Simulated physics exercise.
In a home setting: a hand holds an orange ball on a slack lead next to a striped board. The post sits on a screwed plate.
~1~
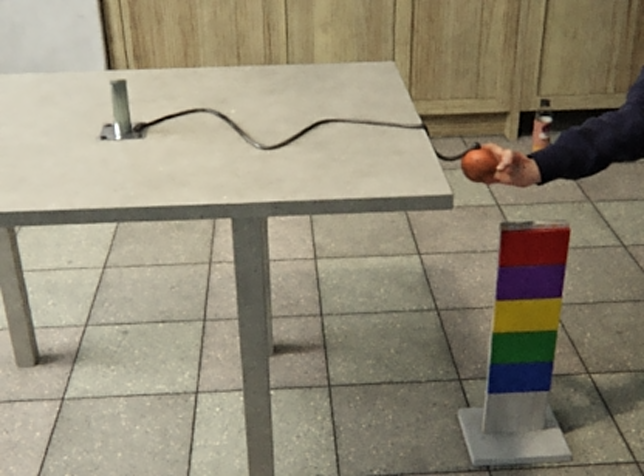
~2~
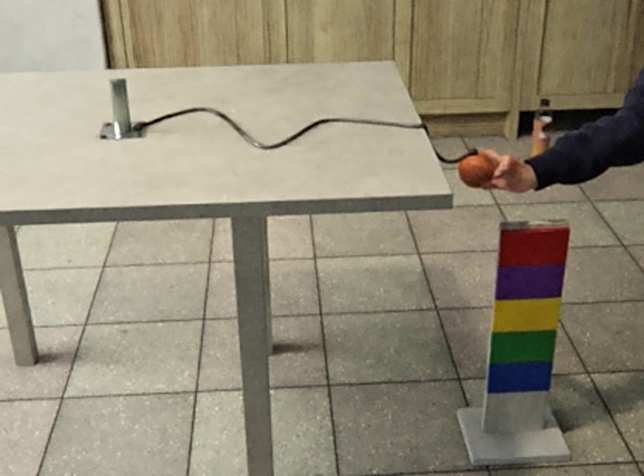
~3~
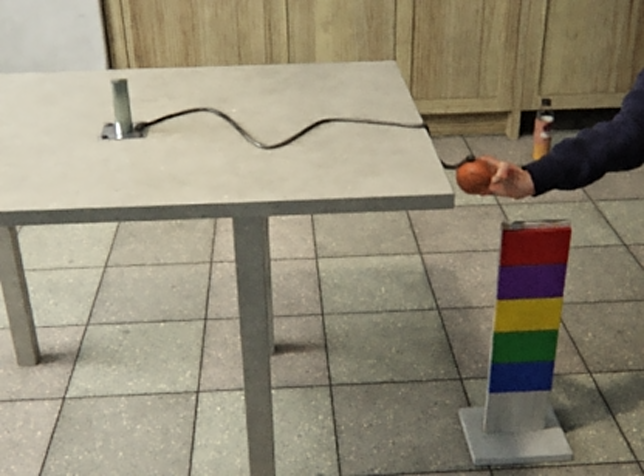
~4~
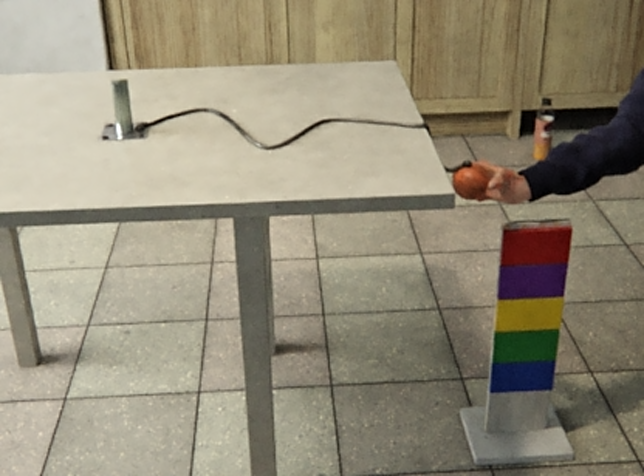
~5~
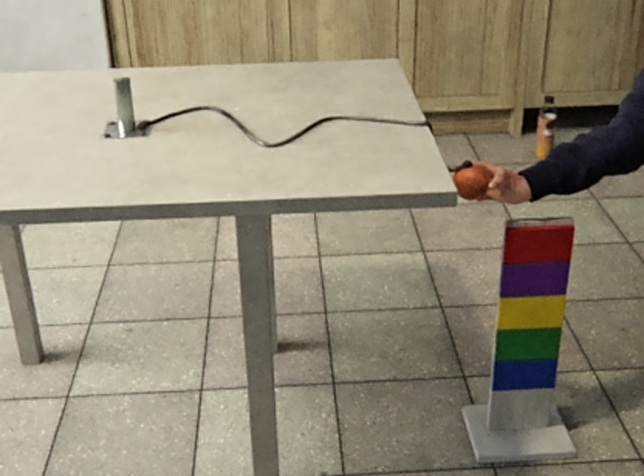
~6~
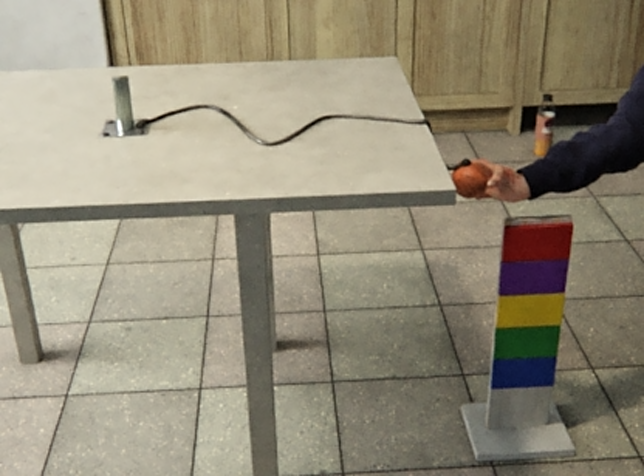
A hand reaching in from the right holds an orange ball just off the edge of a pale table, seen from slightly above in a home with wooden cabinets and a tiled floor. A wavy dark cord runs from the ball across the tabletop to a short post on a plate, and a stand striped red, purple, yellow, green and blue stands below. The hand shifts the ball slightly left and down, then stays nearly still.
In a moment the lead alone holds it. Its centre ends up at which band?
At the yellow one.
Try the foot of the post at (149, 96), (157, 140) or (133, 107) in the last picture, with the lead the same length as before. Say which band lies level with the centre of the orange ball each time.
Try one - yellow; try two - green; try three - yellow.
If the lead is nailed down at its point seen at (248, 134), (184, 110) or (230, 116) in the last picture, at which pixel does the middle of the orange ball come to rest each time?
In order of the tries: About (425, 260), then (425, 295), then (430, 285).
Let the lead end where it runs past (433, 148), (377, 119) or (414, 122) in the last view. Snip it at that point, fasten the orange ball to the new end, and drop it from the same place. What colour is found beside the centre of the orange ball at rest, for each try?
Lab note - try 1: Purple; try 2: Higher than all five; try 3: Red.
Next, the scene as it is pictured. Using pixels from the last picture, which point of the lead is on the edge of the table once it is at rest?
The bit in question sits close to (315, 122).
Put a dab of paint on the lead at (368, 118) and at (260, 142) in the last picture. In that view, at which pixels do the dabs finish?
They end up around (425, 179) and around (346, 121).
Early on, ball near (398, 311); level with yellow.
Midway, ball near (432, 306); level with yellow.
Finally, ball near (421, 307); level with yellow. Its middle rests at the yellow band.
